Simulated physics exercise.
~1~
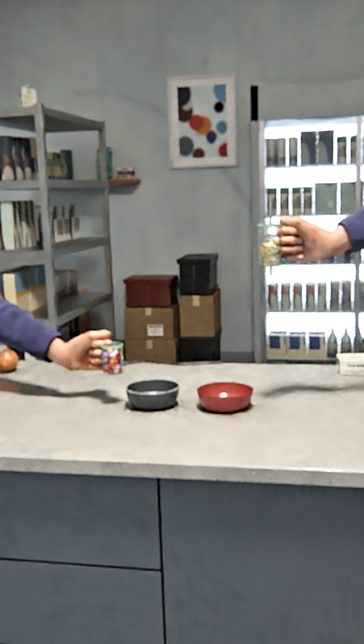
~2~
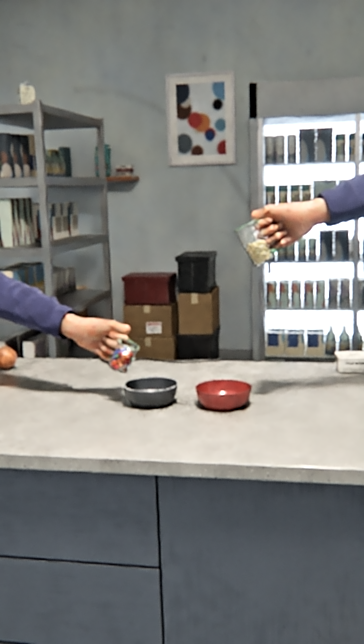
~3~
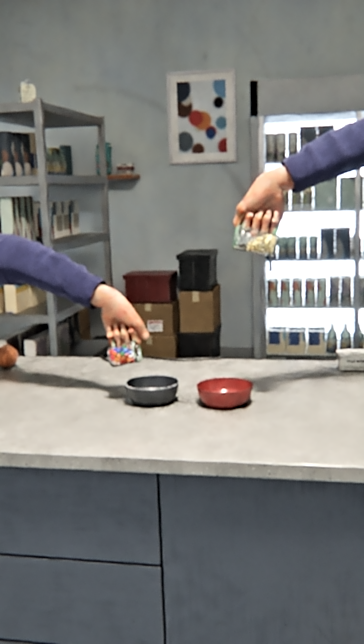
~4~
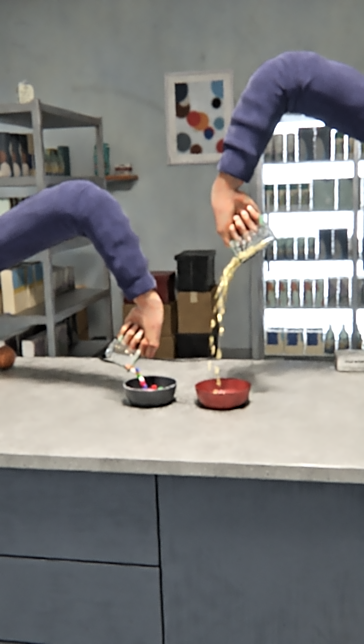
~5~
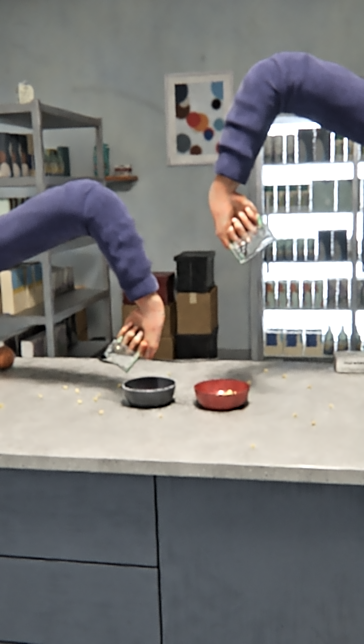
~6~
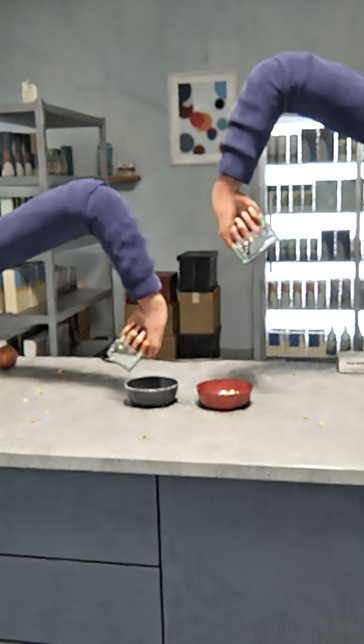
Two purple-sleeved arms hold clear cups of small pieces above a pale grey counter, seen from the front by a slightly swaying camera in a room with shelves, stacked boxes and a lit bottle cabinet. The left cup, with colourful pieces, hangs low over a black dish, while the right, with pale yellowish ones, is higher above a red dish. Both hands tip their cups until they are upside down. The colourful pieces drop into the black dish, and the pale ones fall in a long stream. Finally, the left dish holds its whole load, while most pale pieces sit in the red dish and several lie scattered outside.
